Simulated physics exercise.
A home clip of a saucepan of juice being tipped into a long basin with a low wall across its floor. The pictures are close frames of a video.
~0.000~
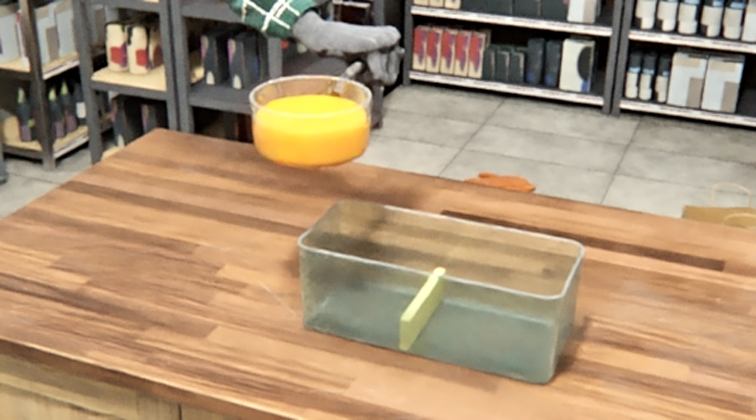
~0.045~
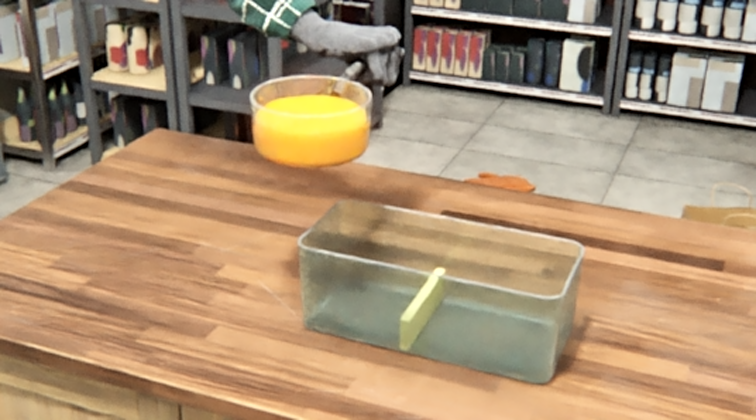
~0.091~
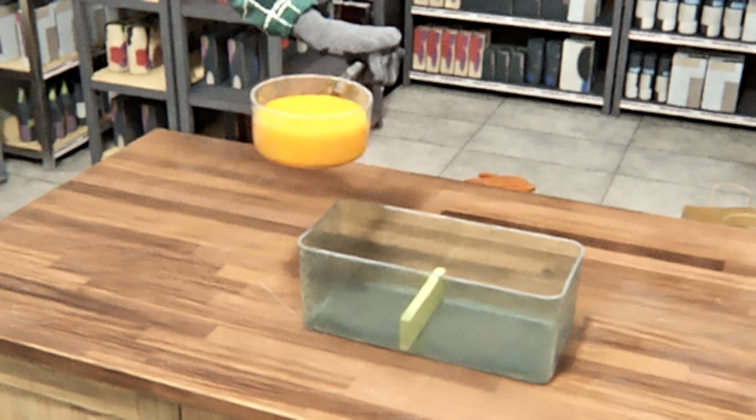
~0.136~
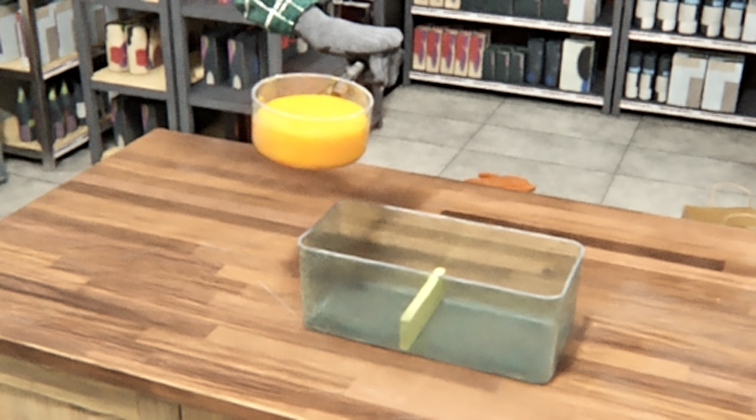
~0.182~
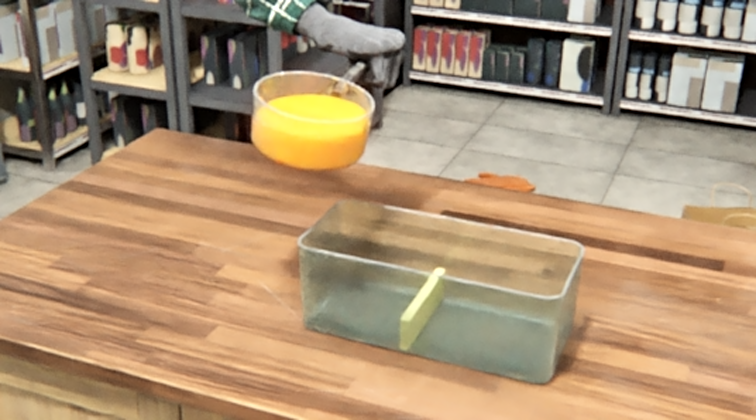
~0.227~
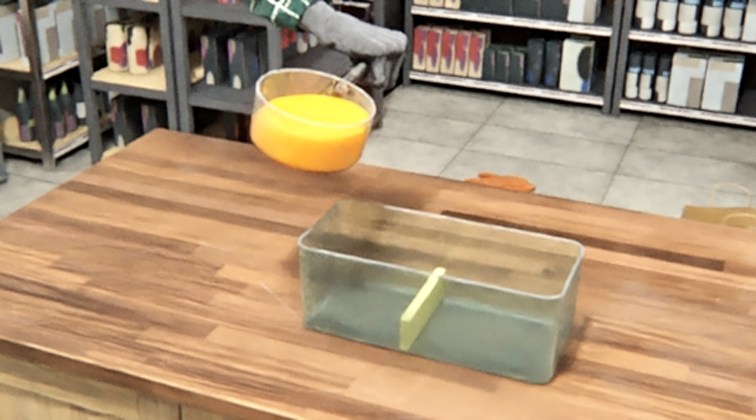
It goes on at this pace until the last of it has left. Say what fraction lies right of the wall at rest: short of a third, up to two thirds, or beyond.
It comes to not even a third.
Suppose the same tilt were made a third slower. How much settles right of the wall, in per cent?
Near 20 %.
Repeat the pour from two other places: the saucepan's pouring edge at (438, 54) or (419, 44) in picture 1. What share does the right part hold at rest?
First some 90, then 80 per cent.
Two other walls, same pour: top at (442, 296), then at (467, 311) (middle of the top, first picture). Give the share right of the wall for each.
The first gives 5 %, the second 15 %.
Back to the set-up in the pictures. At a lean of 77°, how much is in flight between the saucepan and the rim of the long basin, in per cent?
Some 40 per cent.
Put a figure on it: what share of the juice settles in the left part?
About 90 per cent.
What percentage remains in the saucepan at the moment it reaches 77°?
Roughly 45 in a hundred.
A moment on, the saucepan is tipped on its side and 47 per cent is still to pour, 13 is left of the wall and 0 right of it.
Next, the saucepan is tipped right over and 6 per cent is still to pour, 78 is left of the wall and 8 right of it.
Then the saucepan is tipped right over and 0 per cent is still to pour, 88 is left of the wall and 10 right of it.
Later the saucepan is tipped right over and 0 per cent is still to pour, 88 is left of the wall and 11 right of it.
At rest 88 per cent lies left of the wall, 11 right of it and 1 outside.
